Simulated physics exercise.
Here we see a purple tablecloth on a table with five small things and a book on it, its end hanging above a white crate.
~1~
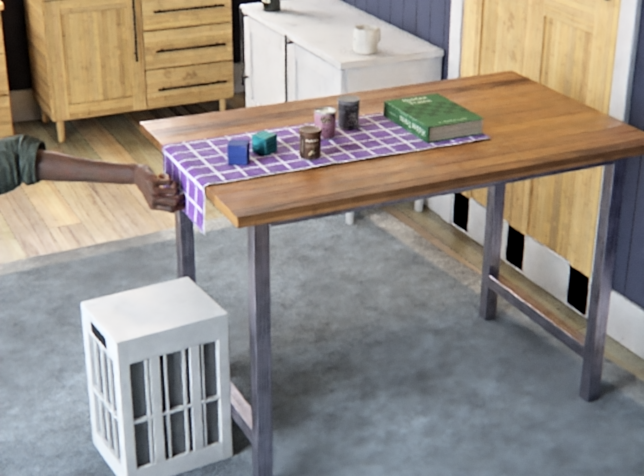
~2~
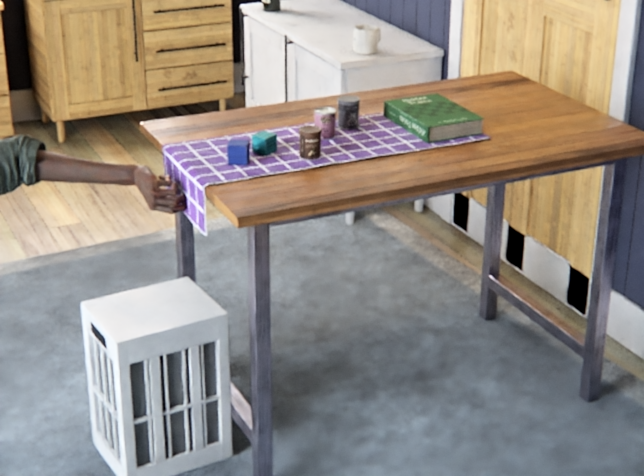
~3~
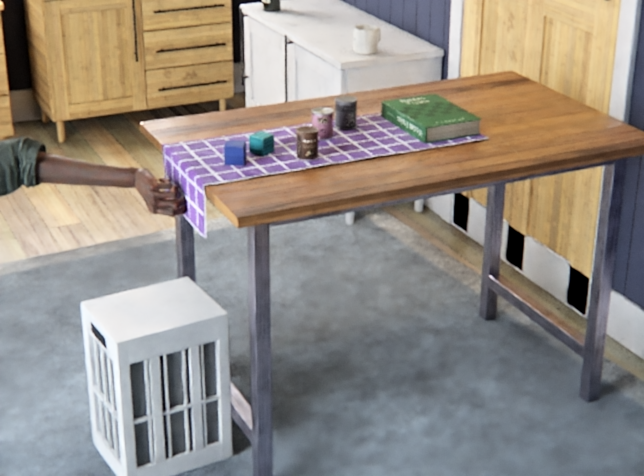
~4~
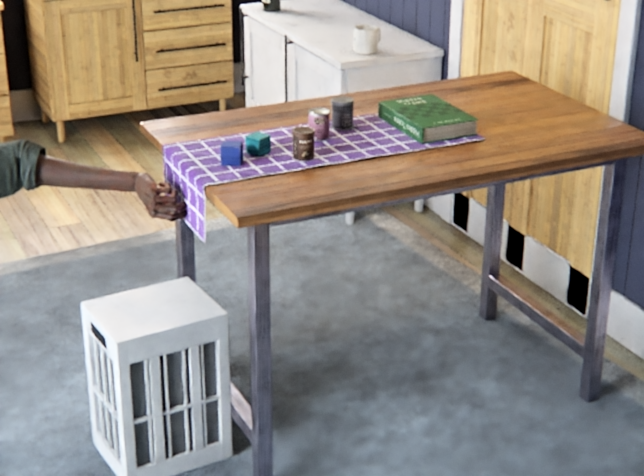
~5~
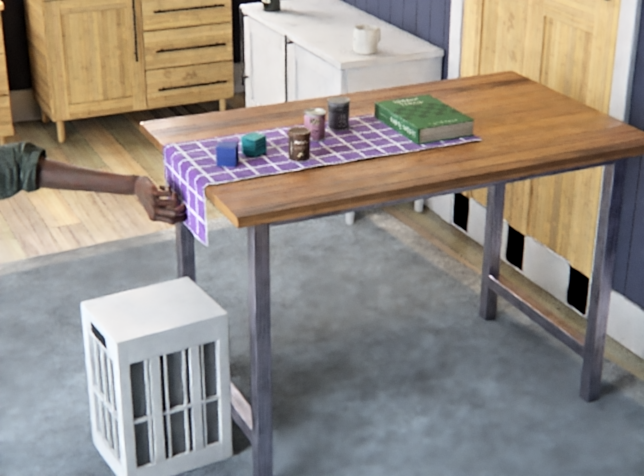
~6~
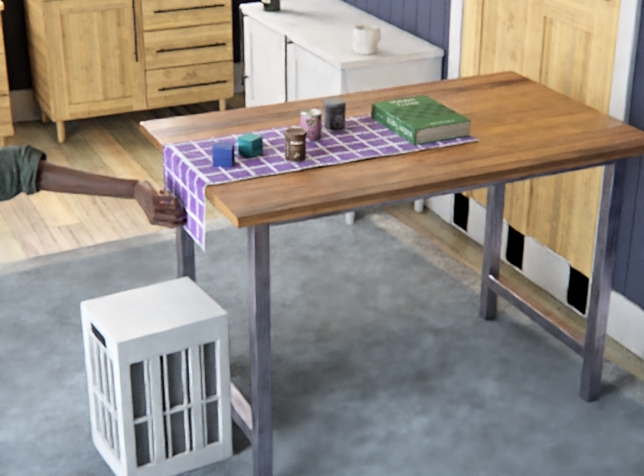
In a room with wooden cabinets, a hand at the left gripped the end of a purple checked cloth and slowly drew it slightly down the table's side, shifting the small items and green book left.
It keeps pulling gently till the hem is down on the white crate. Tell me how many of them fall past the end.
The total lost is two.
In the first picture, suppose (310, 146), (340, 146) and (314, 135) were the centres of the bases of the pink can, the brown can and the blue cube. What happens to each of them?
The pink can stays put, the brown can stays put, the blue cube stays put.
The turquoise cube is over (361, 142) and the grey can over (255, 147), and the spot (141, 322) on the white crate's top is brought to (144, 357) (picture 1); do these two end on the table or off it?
Turquoise cube: Still up. Grey can: Off.
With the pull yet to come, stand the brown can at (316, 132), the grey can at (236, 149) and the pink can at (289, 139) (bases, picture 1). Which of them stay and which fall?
The brown can survives, the grey can comes down, the pink can stays on.
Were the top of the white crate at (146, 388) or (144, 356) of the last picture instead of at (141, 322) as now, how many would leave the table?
For the first height 4, for the second 3.
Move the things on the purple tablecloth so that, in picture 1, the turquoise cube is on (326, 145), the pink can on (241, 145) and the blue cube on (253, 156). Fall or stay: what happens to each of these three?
The turquoise cube ends up still aboard, the pink can ends up knocked off, the blue cube ends up knocked off.
Soon after, hem near (186, 254); all still up.
Then, hem on the crate; blue cube gone.
At rest, hem on the crate; blue cube and turquoise cube gone. The count of fallen things is two.
